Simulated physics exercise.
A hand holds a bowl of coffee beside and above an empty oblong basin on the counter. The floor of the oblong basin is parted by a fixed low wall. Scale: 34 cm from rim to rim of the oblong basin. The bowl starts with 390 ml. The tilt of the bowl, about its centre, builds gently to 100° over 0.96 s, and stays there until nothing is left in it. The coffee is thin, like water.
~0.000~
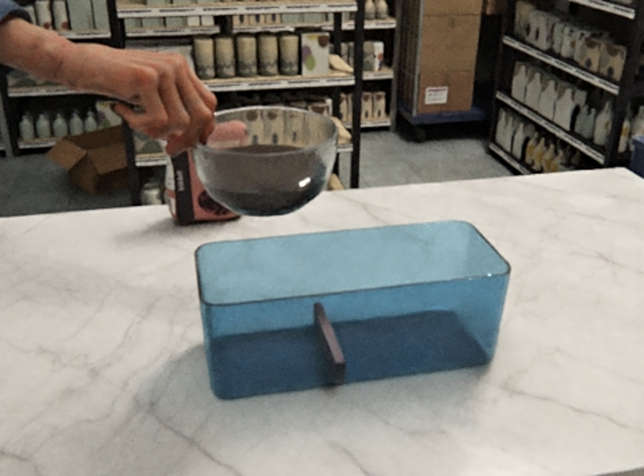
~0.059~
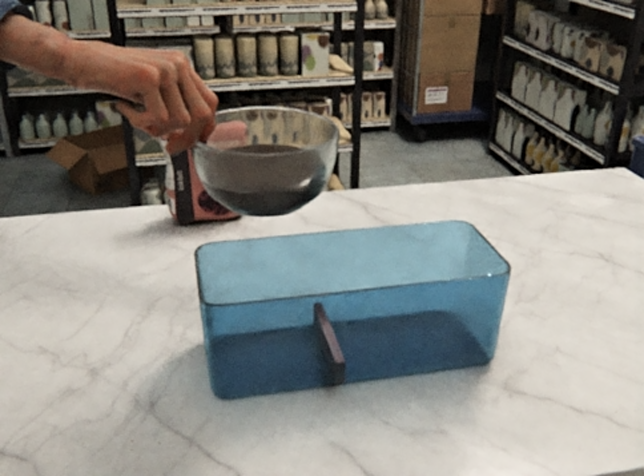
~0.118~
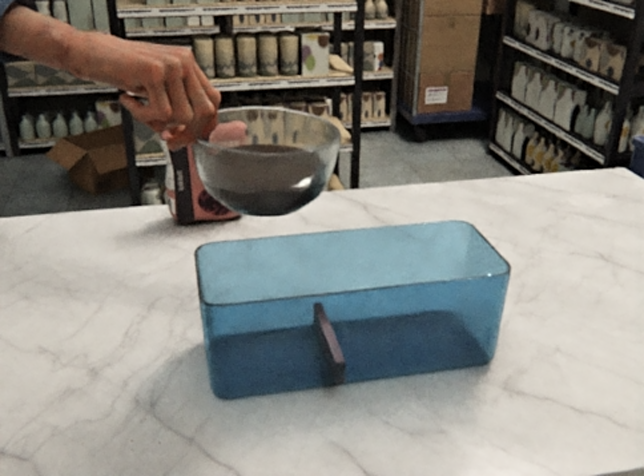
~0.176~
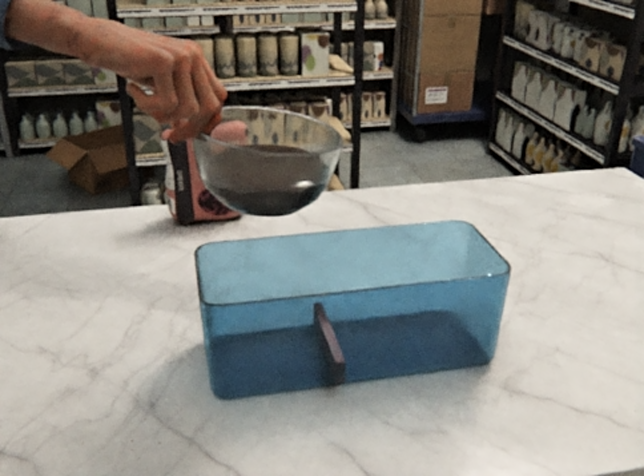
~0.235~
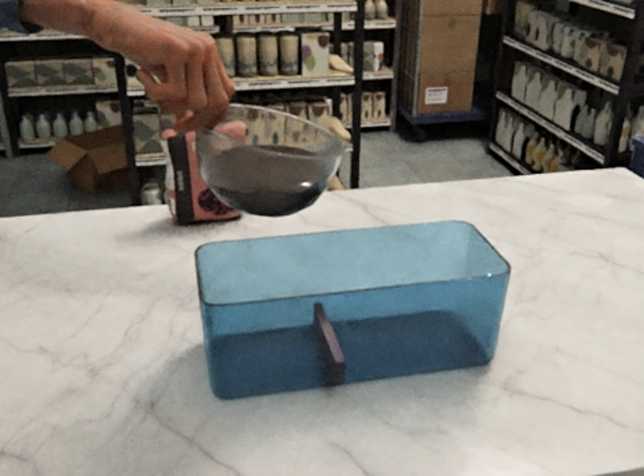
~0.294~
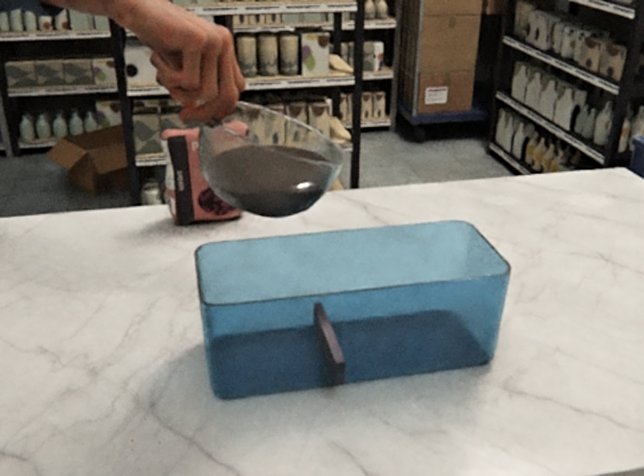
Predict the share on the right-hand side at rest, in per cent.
About 90 per cent.
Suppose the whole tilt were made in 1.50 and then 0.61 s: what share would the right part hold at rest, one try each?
First 95, then 90 per cent.
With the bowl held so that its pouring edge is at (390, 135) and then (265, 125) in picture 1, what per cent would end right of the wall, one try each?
In turn about 90 and 10 per cent.
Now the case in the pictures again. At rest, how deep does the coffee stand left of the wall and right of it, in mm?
Left about 2 mm, right about 16 mm.
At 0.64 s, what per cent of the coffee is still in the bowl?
About 54 per cent.
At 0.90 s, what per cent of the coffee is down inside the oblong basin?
Near 84 in a hundred.
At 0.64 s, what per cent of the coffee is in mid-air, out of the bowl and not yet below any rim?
Some 32 per cent.
Then, 0.64 s in, the tilt is 76° and 54 per cent is still to pour, 0 is left of the wall and 14 right of it.
Then, 0.90 s in, the tilt is 99° and 7 per cent is still to pour, 7 is left of the wall and 77 right of it.
Then, 1.17 s in, the tilt is 100° and 0 per cent is still to pour, 9 is left of the wall and 90 right of it.
Then, 1.46 s in, the tilt is 100° and 0 per cent is still to pour, 9 is left of the wall and 90 right of it.
Finally, 10 per cent lies left of the wall, 90 right of it and 1 outside.
